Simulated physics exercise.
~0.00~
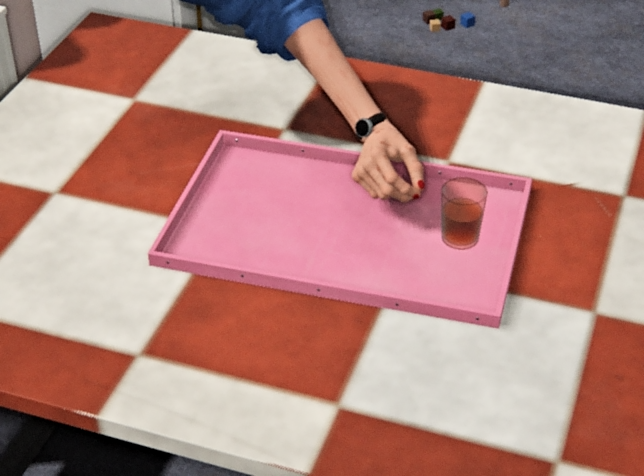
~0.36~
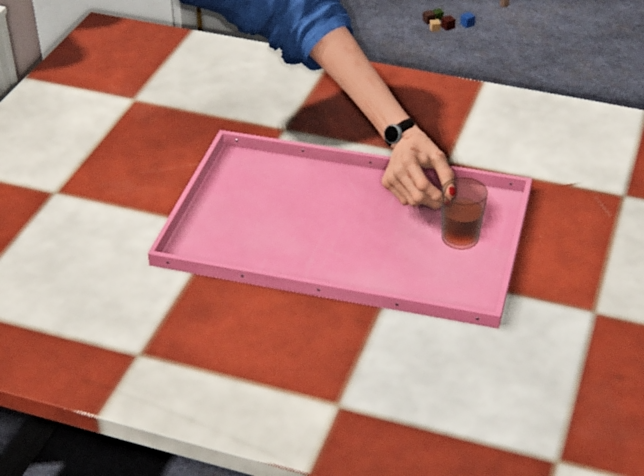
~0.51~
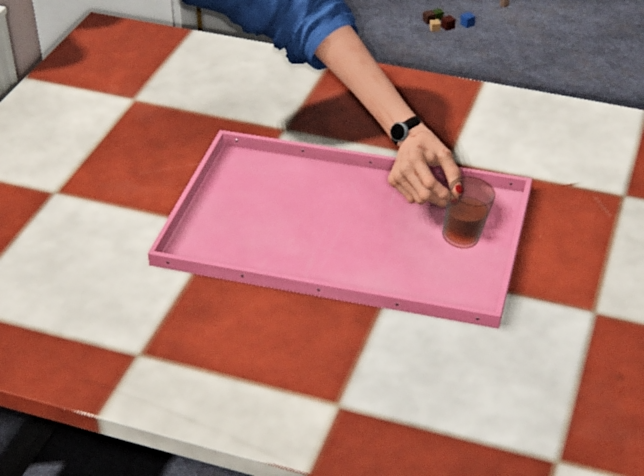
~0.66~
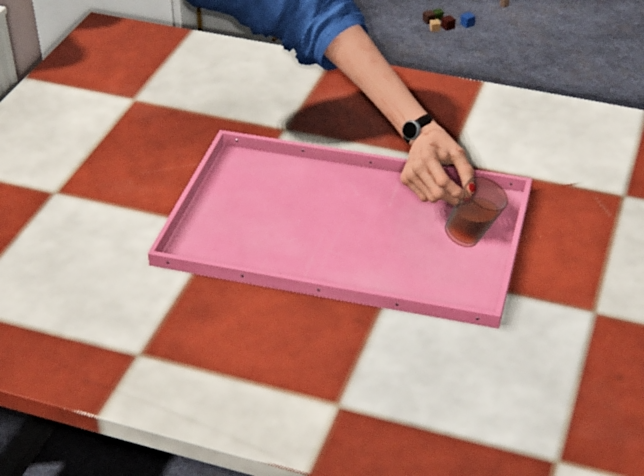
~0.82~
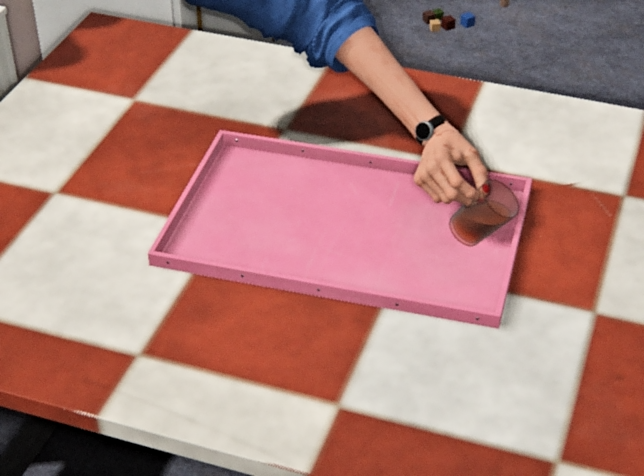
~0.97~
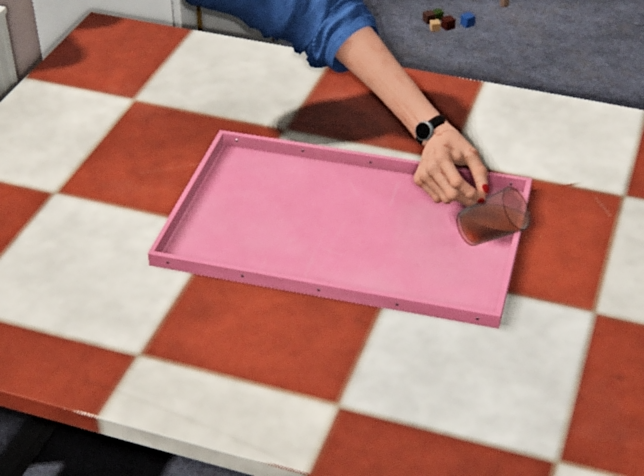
A hand with a dark watch pushing a half-full glass of iced tea, tilting it steadily rightward on a pink tray.
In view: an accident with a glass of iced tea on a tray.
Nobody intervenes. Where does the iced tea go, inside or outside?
I expect the spill will leave the tray.
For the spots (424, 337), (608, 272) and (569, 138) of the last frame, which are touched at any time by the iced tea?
Going in the order asked, the first spot is outside the spill, the second is inside the spill and the third is outside the spill.
After 1.5 s, the glass lies across the rim; the puddle covers about as much as a plate; it spreads outside the tray.
After 2.3 s, the puddle covers about as much as a tray; it spreads outside the tray.
After 3.6 s, the puddle covers about as much as a tray; it spreads outside the tray.
